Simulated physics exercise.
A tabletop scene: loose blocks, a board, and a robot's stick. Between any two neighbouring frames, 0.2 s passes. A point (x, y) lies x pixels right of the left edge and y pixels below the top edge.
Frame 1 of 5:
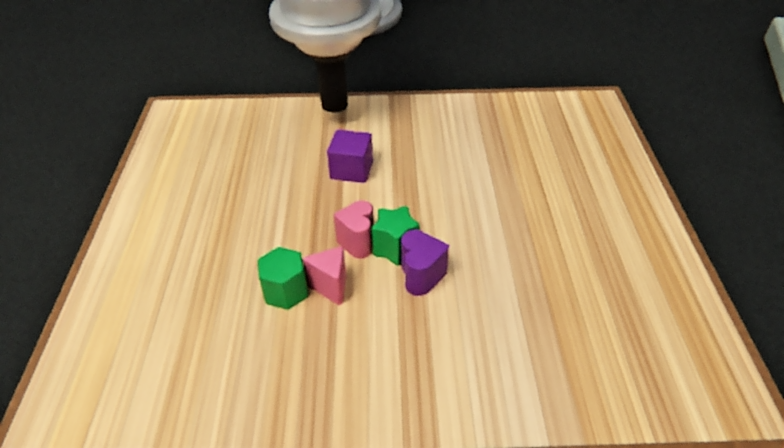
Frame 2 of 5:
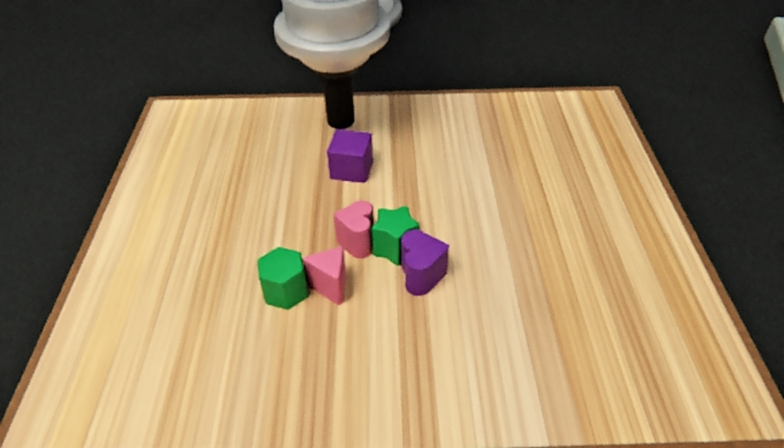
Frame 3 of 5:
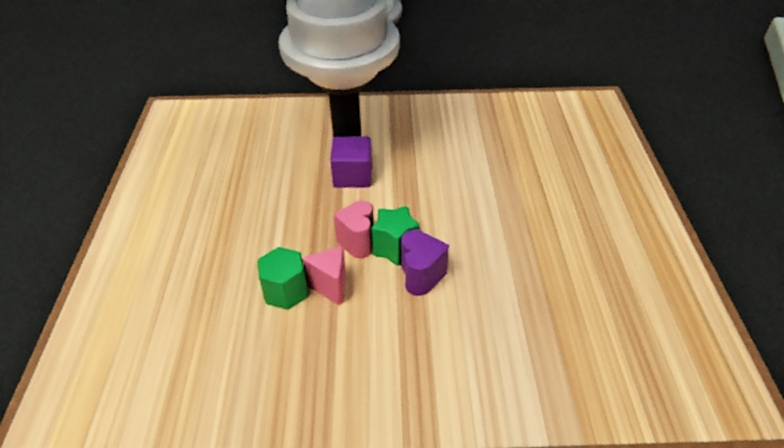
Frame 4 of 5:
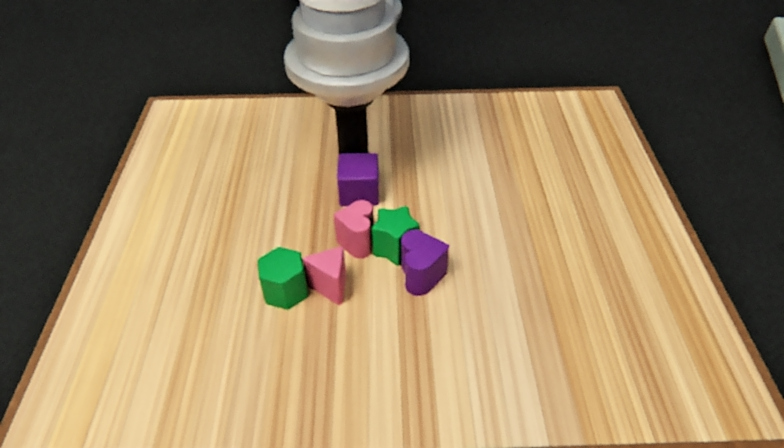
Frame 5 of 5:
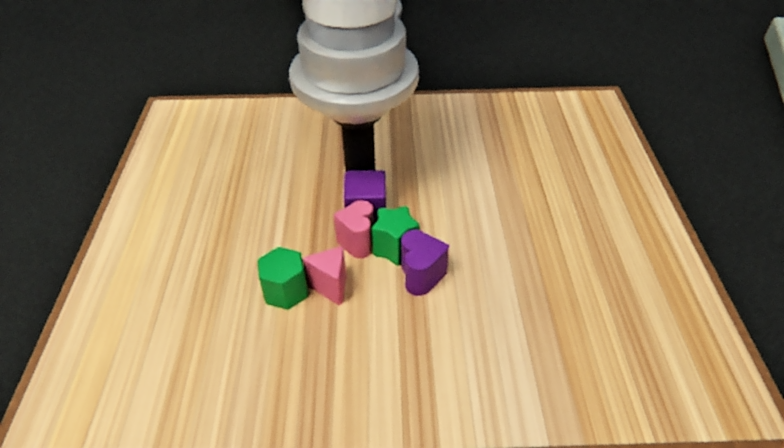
The robot's black stick moved down to the purple square block and pushed it toward the pink heart and green star, while the other blocks on the wooden board stayed still.
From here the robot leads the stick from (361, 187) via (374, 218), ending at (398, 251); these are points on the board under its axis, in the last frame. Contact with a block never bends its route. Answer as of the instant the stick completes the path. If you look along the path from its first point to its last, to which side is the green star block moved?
Towards the right-hand side.
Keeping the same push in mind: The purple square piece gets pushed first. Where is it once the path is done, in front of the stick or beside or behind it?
It rides in front to the end.
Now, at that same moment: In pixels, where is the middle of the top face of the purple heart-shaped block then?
That would be at about pixel (465, 294).
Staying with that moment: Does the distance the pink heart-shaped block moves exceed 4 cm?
I'd say yes.
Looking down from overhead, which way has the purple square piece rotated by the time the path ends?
Turns clockwise.
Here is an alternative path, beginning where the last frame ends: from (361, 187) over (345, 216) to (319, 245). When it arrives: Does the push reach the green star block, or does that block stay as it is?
It's moved.
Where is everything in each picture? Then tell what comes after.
In the first frame, stick's lower end (335, 105); pink heart-shaped block (356, 214); purple square piece (350, 142); green star block (395, 220); purple heart-shaped block (422, 248).
In the second frame, stick (341, 121); blocks still.
In the third frame, stick (347, 137); purple square piece (351, 147).
In the fourth frame, stick (354, 153); purple square piece (358, 165).
In the fifth frame, stick (360, 170); pink heart-shaped block (356, 214); purple square piece (365, 183); green star block (395, 220); purple heart-shaped block (422, 248).
The first path, step by step. Halfway along, stick (373, 202); pink heart-shaped block (359, 248), turned 35° clockwise; purple square piece (379, 218); green star block (404, 246); purple heart-shaped block (444, 266), turned 25° anticlockwise.
At the end, stick (398, 234); pink heart-shaped block (361, 280), turned 60° clockwise; purple square piece (396, 254), turned 20° clockwise; green star block (411, 292); purple heart-shaped block (465, 294), turned 95° anticlockwise.
